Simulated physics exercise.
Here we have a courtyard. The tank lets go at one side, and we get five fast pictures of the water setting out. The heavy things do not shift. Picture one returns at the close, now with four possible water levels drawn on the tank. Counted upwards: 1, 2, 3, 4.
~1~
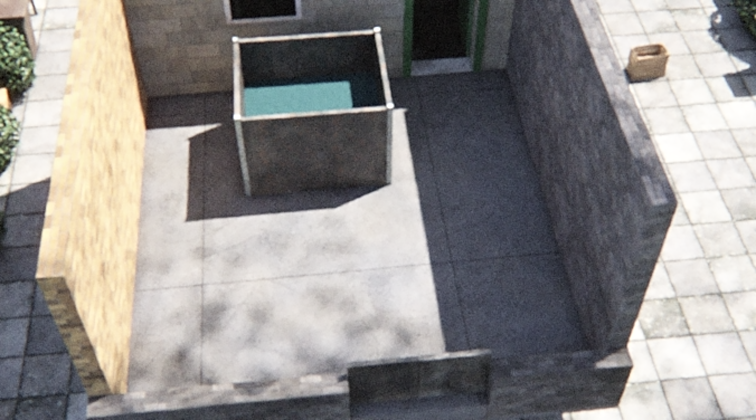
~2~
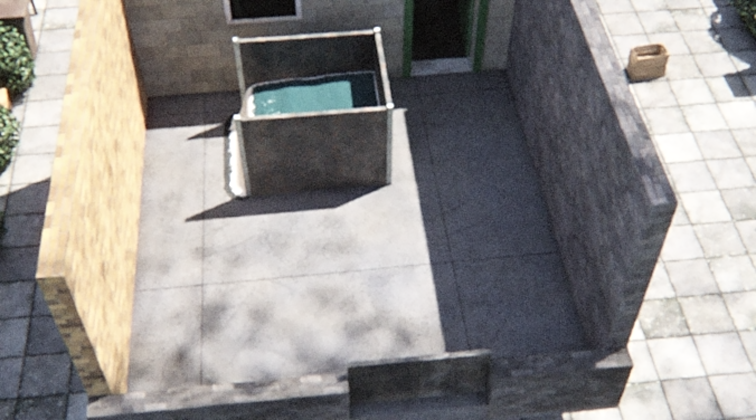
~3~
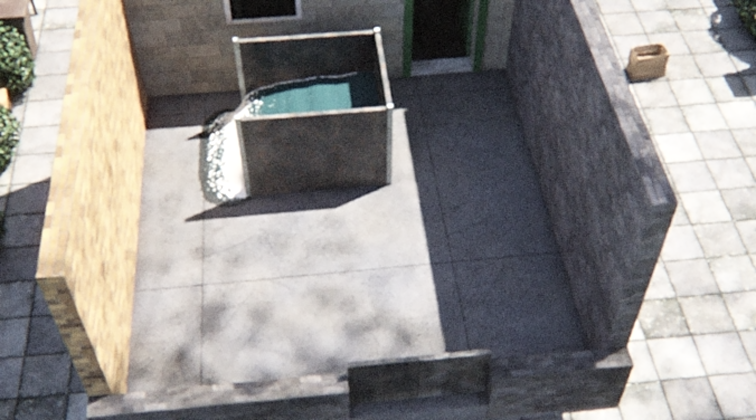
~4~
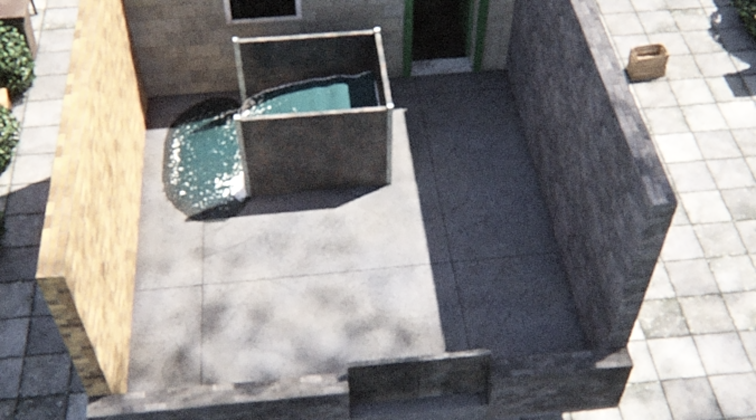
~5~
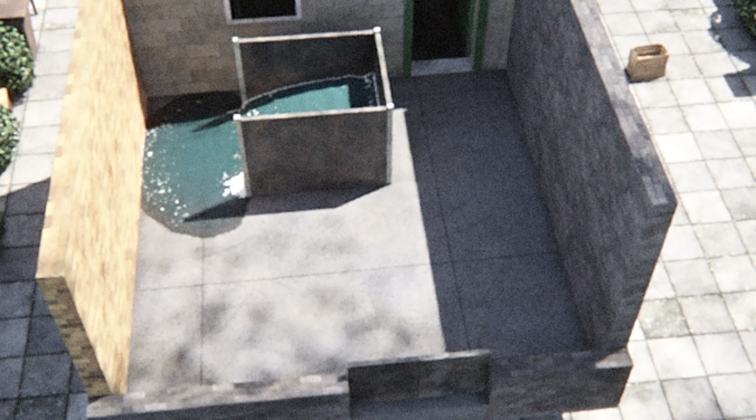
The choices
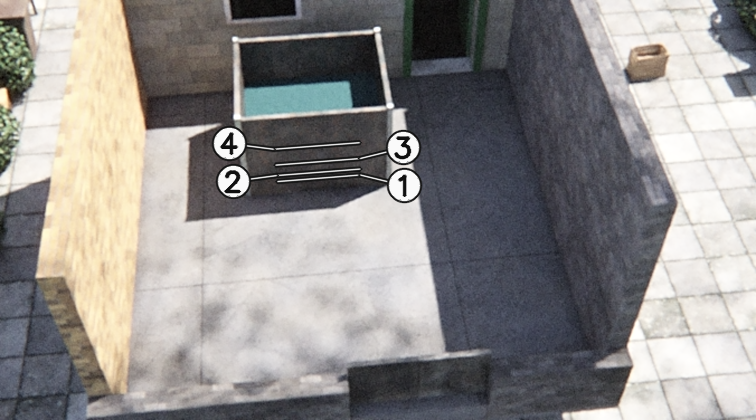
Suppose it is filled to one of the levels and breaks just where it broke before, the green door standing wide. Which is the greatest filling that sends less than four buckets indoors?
4 will do.
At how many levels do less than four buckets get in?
All of them.
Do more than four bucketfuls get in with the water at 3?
No.
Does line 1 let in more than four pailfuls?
No, not at all.
In white, 1 at (319, 178); 2 at (318, 172); 3 at (317, 161); 4 at (316, 145); from the bottom up 1, 2, 3, 4.
For line 1, nothing gets over.
For line 2, nothing gets over.
For line 3, a splash gets over, under a bucket.
For line 4, a bucket or two gets in.
